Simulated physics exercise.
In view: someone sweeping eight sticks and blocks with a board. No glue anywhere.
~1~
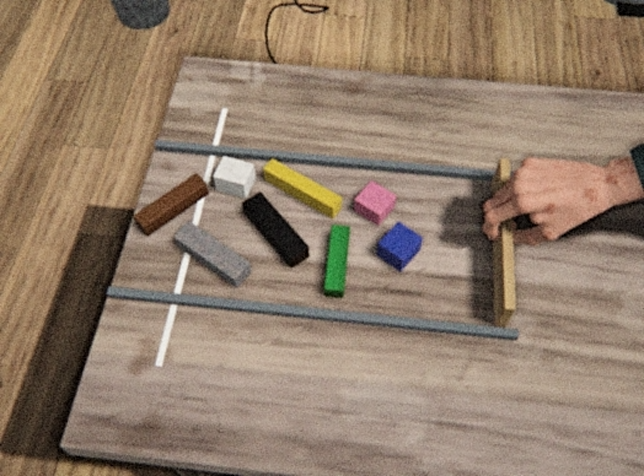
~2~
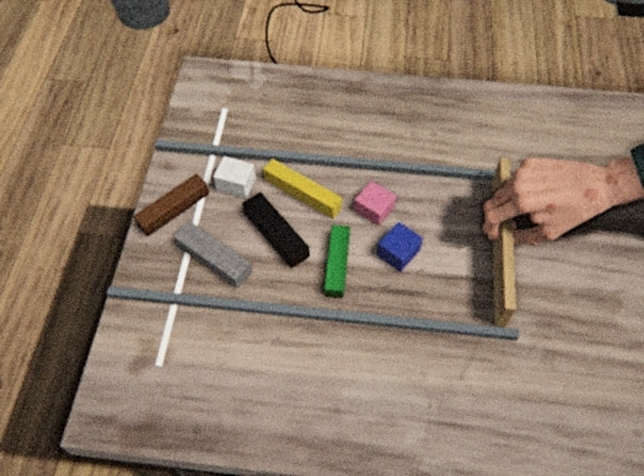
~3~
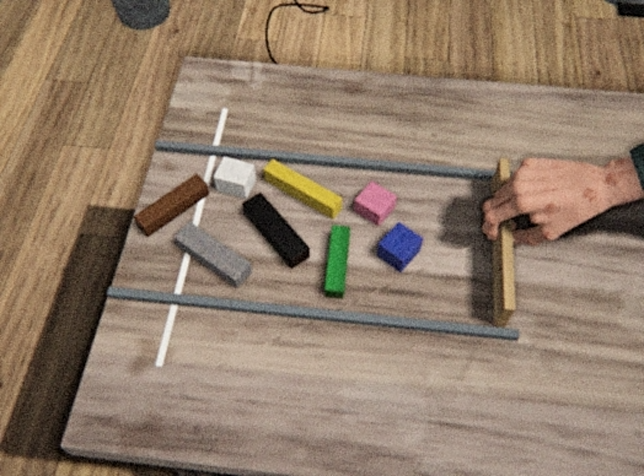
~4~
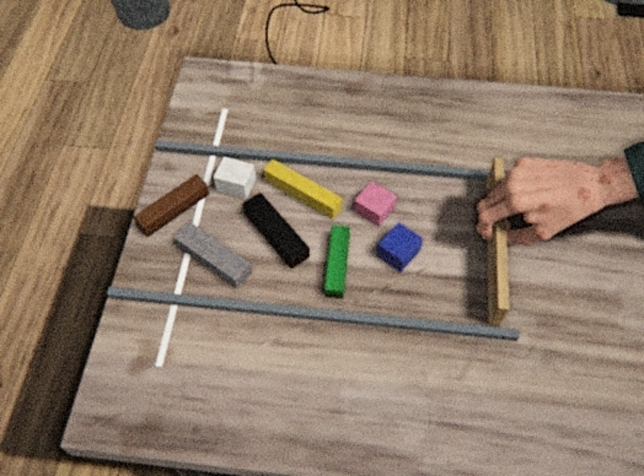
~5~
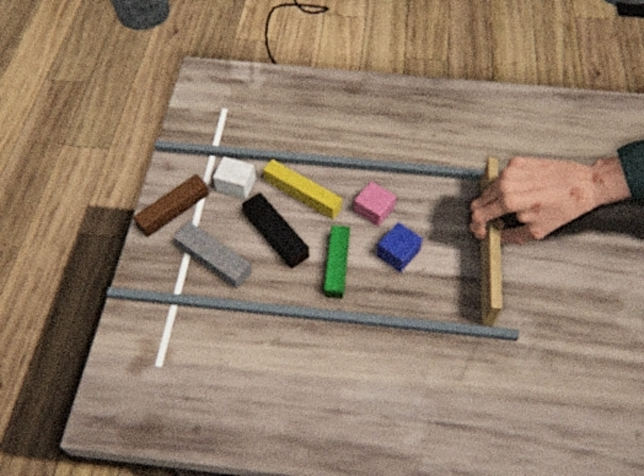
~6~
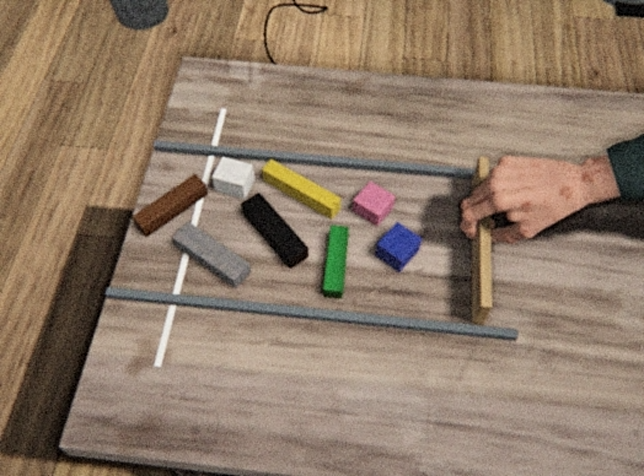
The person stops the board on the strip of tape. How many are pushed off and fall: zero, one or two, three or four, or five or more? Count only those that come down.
Here the number that fall off is one or two.
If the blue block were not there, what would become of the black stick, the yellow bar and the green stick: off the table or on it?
The black stick survives; the yellow bar is kept; the green stick holds on.
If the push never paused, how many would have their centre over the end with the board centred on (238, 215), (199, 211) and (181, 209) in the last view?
Place by place, 0, 2 and 4.
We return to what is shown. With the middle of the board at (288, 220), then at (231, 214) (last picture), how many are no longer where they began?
7 and 8.
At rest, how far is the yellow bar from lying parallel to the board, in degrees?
Roughly 0° out of line.
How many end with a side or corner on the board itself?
It touches 2.
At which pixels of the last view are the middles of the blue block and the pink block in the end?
The blue block at (174, 232), the pink block at (185, 193).
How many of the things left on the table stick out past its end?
It comes to 2.
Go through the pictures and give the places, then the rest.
In the first frame, brown stick (172, 205); grey bar (212, 254); white block (235, 177); board (502, 240); tape (196, 222).
In the second frame, grey bar (213, 254); yellow bar (302, 189).
In the third frame, white block (235, 178); board (502, 240).
In the fourth frame, brown stick (172, 205); green stick (338, 261).
In the fifth frame, grey bar (212, 255); black stick (275, 230).
In the sixth frame, brown stick (171, 205); grey bar (211, 255); white block (234, 178); board (481, 238); tape (195, 222).
A little later, none off yet; brown stick at rest near (171, 205); grey bar at rest near (211, 255); white block at rest near (234, 178).
Next, none off yet; brown stick at rest near (171, 205); grey bar shifted a little near (185, 261); white block shifted a little near (224, 176).
When it is over, the number that fall off is one or two; down, grey bar and brown stick.
